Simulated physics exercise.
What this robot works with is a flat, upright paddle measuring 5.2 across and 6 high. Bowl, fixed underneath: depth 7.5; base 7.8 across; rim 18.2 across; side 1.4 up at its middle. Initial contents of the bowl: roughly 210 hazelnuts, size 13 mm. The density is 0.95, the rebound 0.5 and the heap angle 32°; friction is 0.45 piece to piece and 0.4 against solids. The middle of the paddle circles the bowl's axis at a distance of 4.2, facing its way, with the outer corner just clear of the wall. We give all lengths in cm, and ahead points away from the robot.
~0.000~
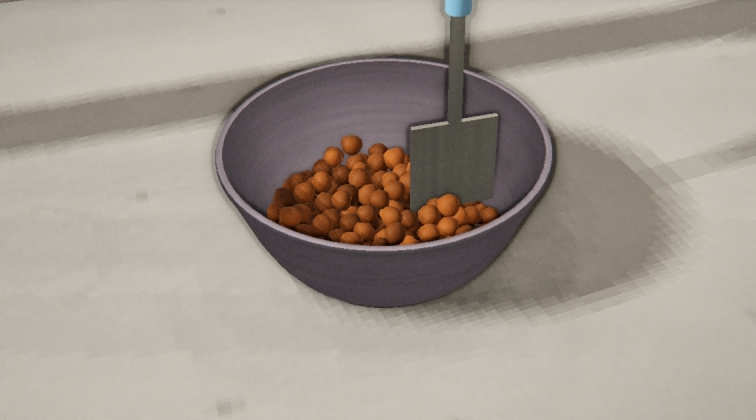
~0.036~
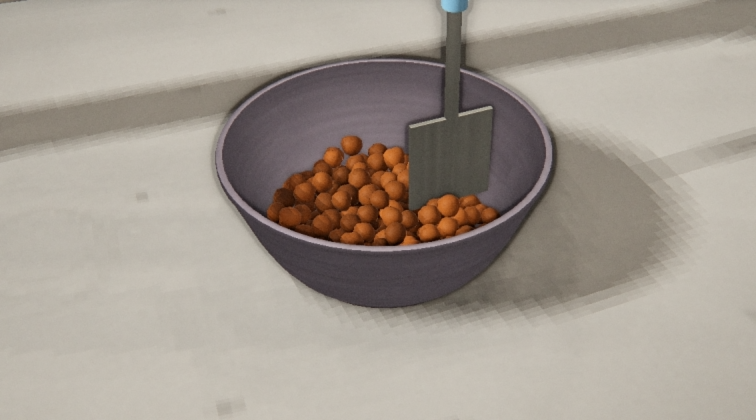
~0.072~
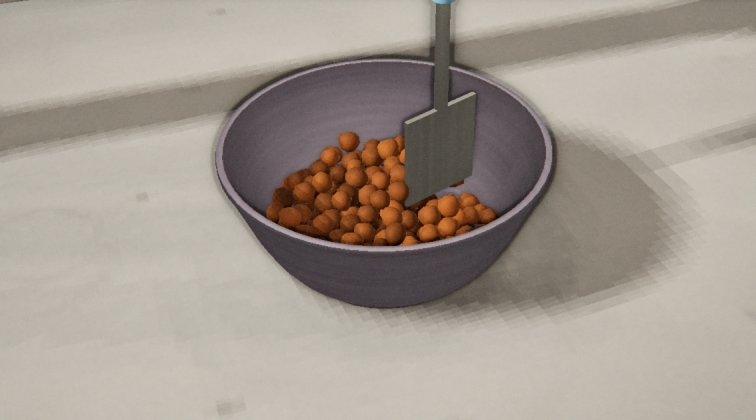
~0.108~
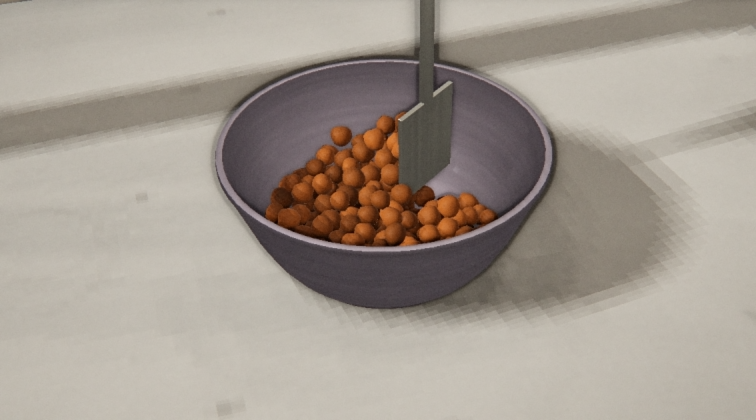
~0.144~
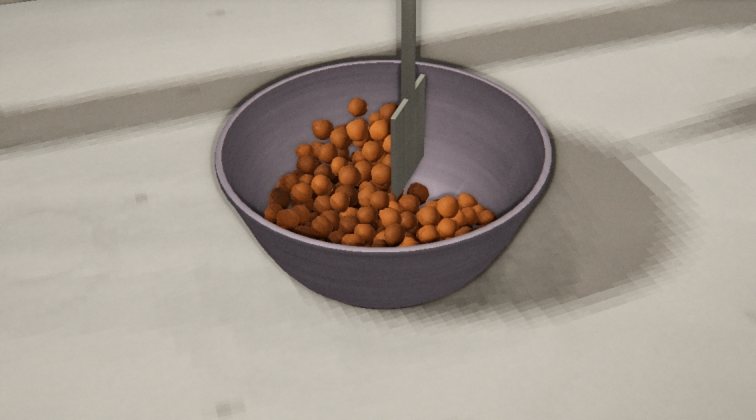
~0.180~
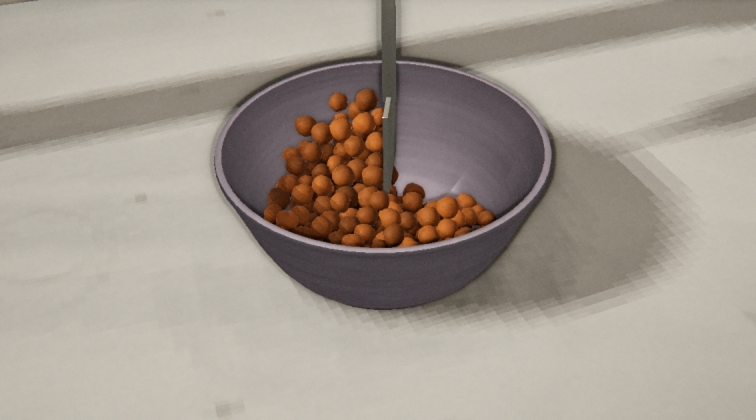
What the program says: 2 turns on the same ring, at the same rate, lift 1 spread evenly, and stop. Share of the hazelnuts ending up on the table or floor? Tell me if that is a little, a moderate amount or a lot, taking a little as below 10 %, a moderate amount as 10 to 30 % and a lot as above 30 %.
A little, below 10 %.
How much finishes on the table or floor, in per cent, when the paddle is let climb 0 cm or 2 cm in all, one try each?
About 5 per cent on the first try and 0 per cent on the second.
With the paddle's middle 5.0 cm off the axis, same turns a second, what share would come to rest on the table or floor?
That would give close to 0 per cent.
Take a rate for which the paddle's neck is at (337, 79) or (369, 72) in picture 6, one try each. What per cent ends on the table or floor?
About 15 per cent, then about 5 per cent.
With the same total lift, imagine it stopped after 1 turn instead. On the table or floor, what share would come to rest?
Roughly 0 per cent would end up there.
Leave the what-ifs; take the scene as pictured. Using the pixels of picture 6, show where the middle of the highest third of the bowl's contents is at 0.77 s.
Centre of upper third: Approx. (472, 171) px.
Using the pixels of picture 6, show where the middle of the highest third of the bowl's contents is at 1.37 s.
The centre lies near (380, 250) in the last picture.
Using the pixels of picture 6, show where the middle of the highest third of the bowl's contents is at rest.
(432, 172).
After 0.77 s, 326° round, highest piece 8 above the table; 213 in the bowl, 1 on the table or floor.
After 1.37 s, 223° round, highest piece 8 above the table; 213 in the bowl, 1 on the table or floor.
After 1.87 s, 0° round, highest piece 8 above the table; 211 in the bowl, 2 on the table or floor, 1 in flight or on the tool.
After 2.57 s, 0° round, highest piece 6 above the table; 211 in the bowl, 3 on the table or floor.
At rest, 211 in the bowl, 3 on the table or floor. That is 1 % on the table or floor.
